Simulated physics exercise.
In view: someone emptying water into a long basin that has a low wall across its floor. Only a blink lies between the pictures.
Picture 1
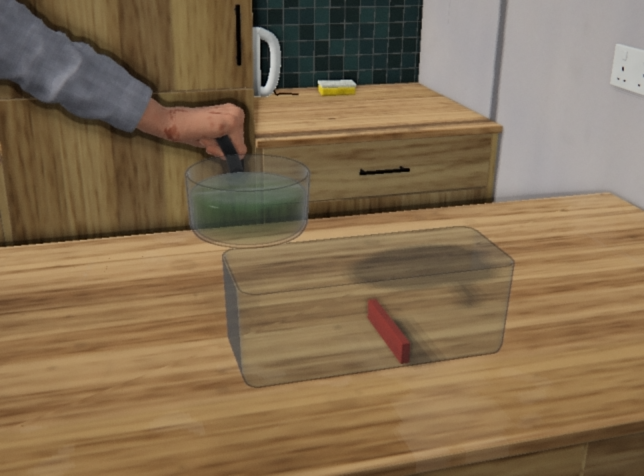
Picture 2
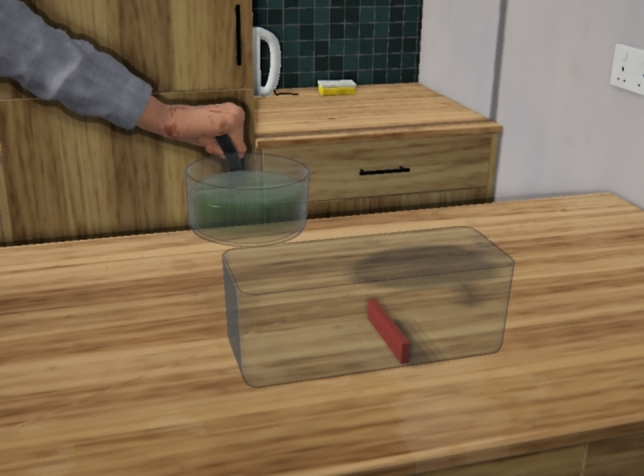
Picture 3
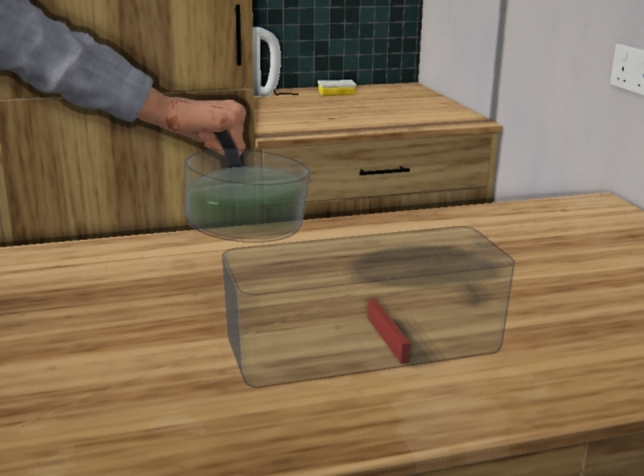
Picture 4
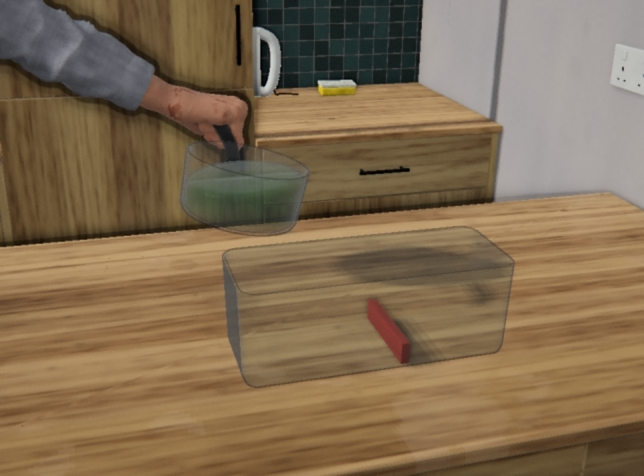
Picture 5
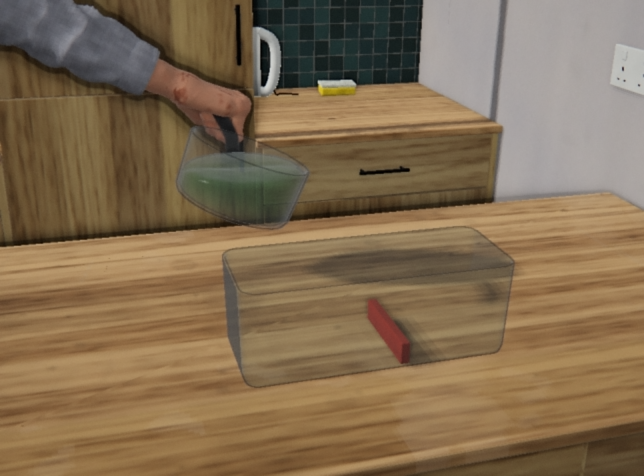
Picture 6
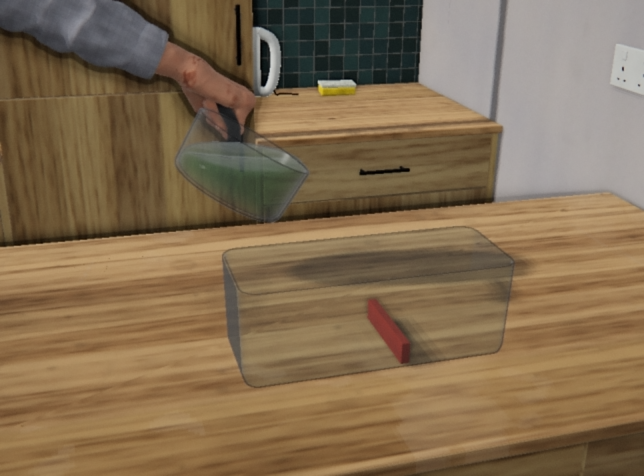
A hand in a grey sleeve holds a clear, round container of greenish water by a dark handle above a wooden worktop, in a kitchen seen from slightly above. Below it and to the right sits a long transparent basin with a low red wall across its floor, with wooden cupboards, dark green tiles and a white kettle behind. The container, level at first, leans steadily further to the right as the hand turns, while the camera stays still.
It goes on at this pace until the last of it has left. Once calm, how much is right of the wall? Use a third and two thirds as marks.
It comes to from a third to two thirds.
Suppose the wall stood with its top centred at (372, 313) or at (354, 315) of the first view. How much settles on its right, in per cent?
The first gives 70 %, the second 80 %.
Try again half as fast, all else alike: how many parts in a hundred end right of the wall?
Near 50 %.
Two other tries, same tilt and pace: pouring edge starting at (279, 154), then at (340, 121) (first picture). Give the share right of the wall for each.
In turn 30 and 65 in a hundred.
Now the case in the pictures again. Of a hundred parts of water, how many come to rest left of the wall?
Close to 45 per cent.
A moment on, the tilt is 91° and 44 per cent is still to pour, 5 is left of the wall and 0 right of it.
Next, the tilt is 98° and 6 per cent is still to pour, 16 is left of the wall and 60 right of it.
Then the tilt is 98° and 1 per cent is still to pour, 31 is left of the wall and 54 right of it.
Later the tilt is 98° and 0 per cent is still to pour, 43 is left of the wall and 53 right of it.
Finally, 47 per cent lies left of the wall, 50 right of it and 4 outside.
